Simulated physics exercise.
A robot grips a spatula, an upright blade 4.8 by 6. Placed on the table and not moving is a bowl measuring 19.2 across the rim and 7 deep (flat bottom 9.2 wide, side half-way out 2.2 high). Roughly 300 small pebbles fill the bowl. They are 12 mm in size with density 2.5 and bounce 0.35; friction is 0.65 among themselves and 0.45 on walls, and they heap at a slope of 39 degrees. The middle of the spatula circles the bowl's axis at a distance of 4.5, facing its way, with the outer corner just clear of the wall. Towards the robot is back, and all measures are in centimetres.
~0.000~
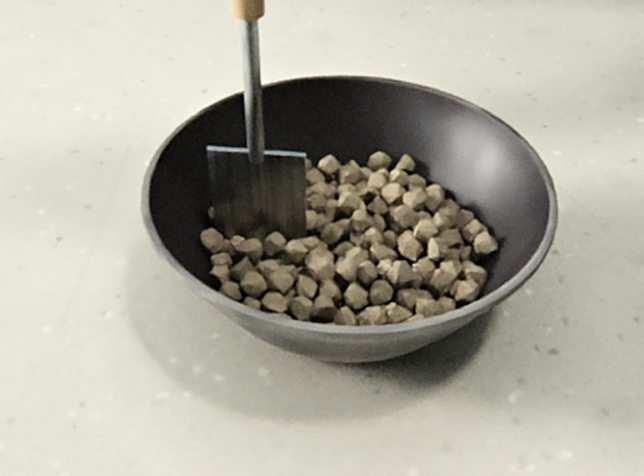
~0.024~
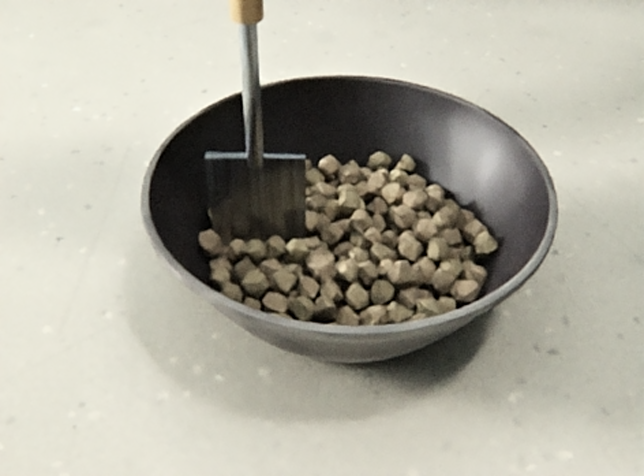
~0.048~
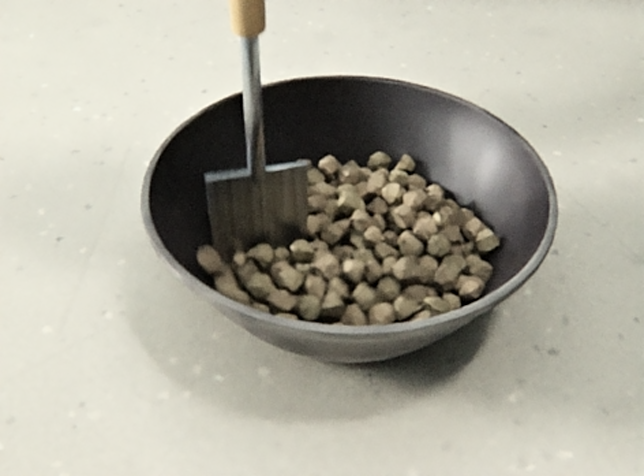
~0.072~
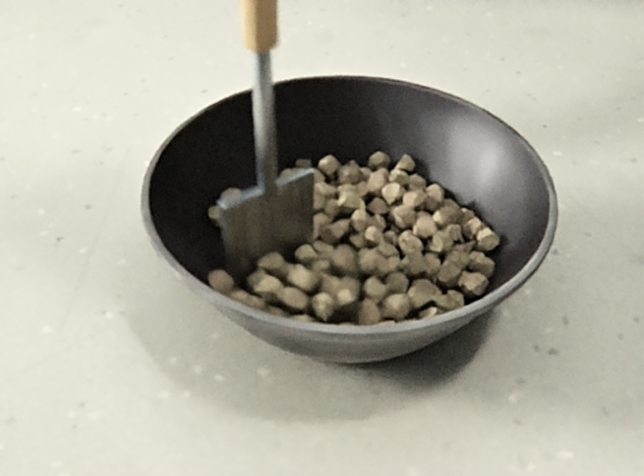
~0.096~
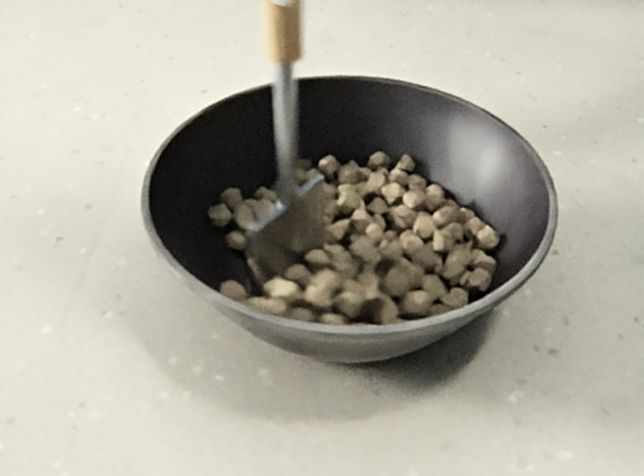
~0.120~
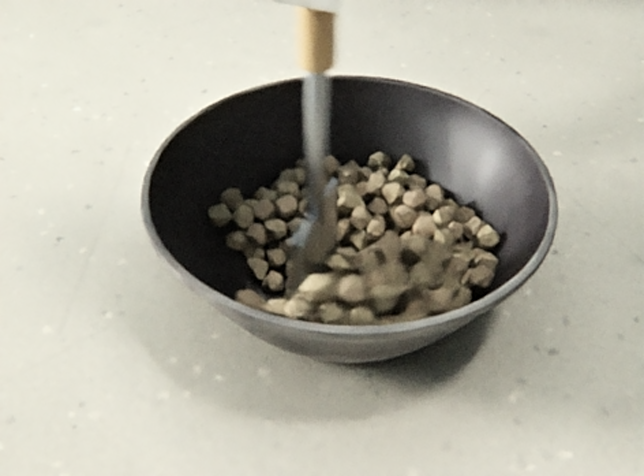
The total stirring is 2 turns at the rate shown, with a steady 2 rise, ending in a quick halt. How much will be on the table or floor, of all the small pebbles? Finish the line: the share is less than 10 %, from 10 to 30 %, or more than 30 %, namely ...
The share is from 10 to 30 %.
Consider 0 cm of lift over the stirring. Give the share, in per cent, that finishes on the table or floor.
Around 35 %.
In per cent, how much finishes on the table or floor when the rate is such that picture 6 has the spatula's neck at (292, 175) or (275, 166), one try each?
About 15 and 5 %.
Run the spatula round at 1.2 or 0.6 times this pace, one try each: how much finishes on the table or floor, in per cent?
First try close to 25, second close to 5, in per cent.
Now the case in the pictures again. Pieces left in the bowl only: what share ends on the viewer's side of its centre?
Around 45 percent of it.
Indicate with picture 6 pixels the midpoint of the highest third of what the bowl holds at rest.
Estimated centre: (318, 205).
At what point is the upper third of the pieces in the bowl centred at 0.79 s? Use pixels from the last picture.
Around (394, 210).
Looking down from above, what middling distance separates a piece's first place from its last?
Roughly 8 cm, measured level.
After 0.45 s, 327° round, highest piece 10 above the table; 261 in the bowl, 30 on the table or floor, 12 in flight or on the tool.
After 0.79 s, 219° round, highest piece 8 above the table; 237 in the bowl, 65 on the table or floor, 1 in flight or on the tool.
After 1.15 s, 0° round, highest piece 6 above the table; 236 in the bowl, 67 on the table or floor.
After 1.85 s, 0° round, highest piece 6 above the table; 236 in the bowl, 67 on the table or floor.
In the end, 236 in the bowl, 67 on the table or floor. That is 22 % on the table or floor.
